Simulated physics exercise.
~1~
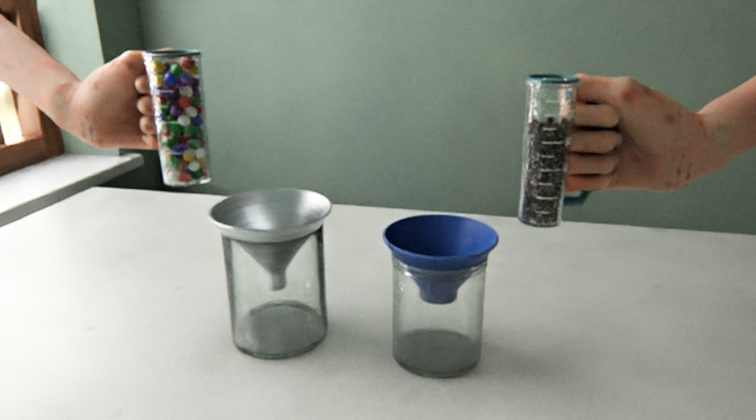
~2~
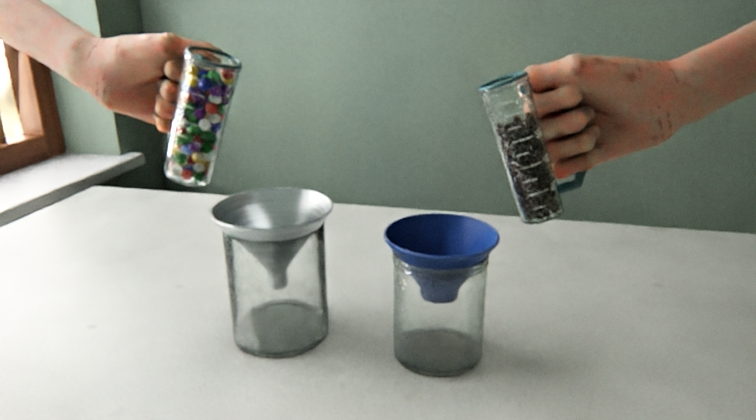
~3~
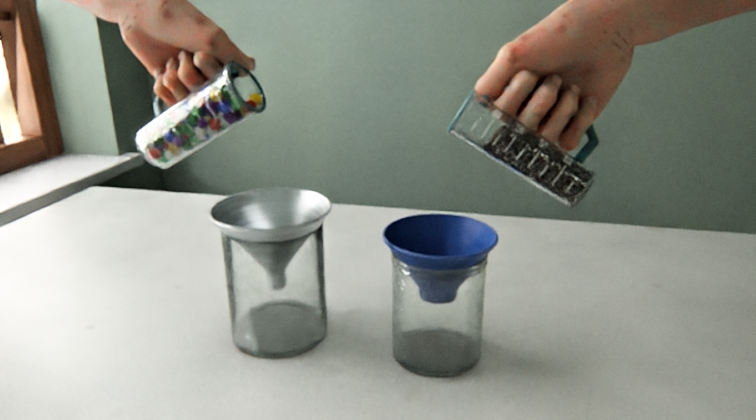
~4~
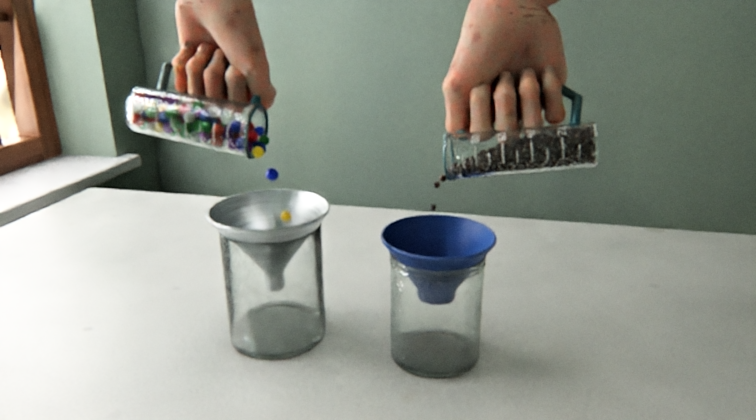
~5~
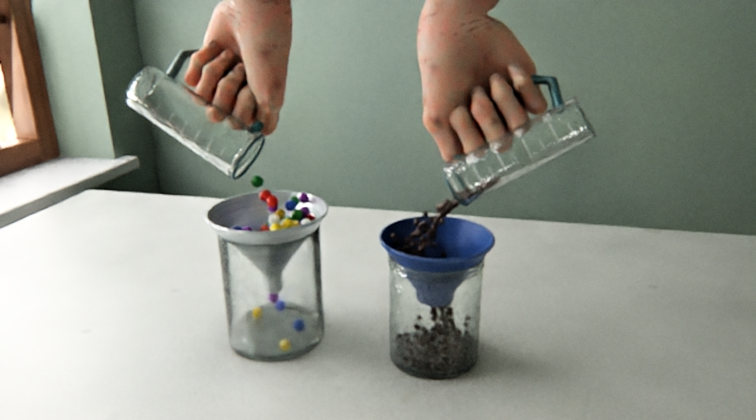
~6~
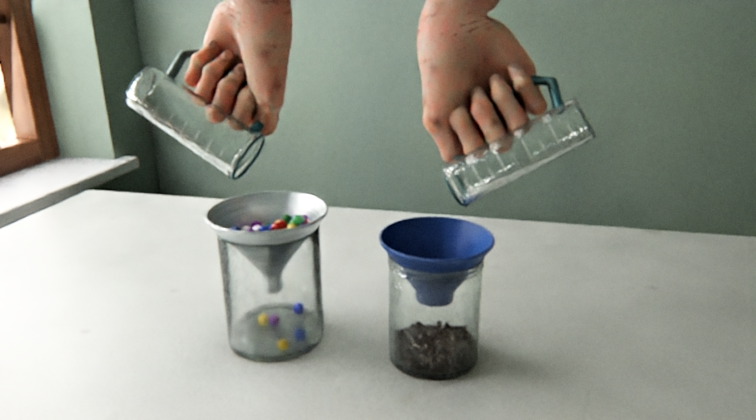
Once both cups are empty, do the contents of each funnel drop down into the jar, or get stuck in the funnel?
The colourful beads on the left jam in the grey funnel with only a few reaching the jar. The dark bits on the right all drop through the blue funnel into their jar.
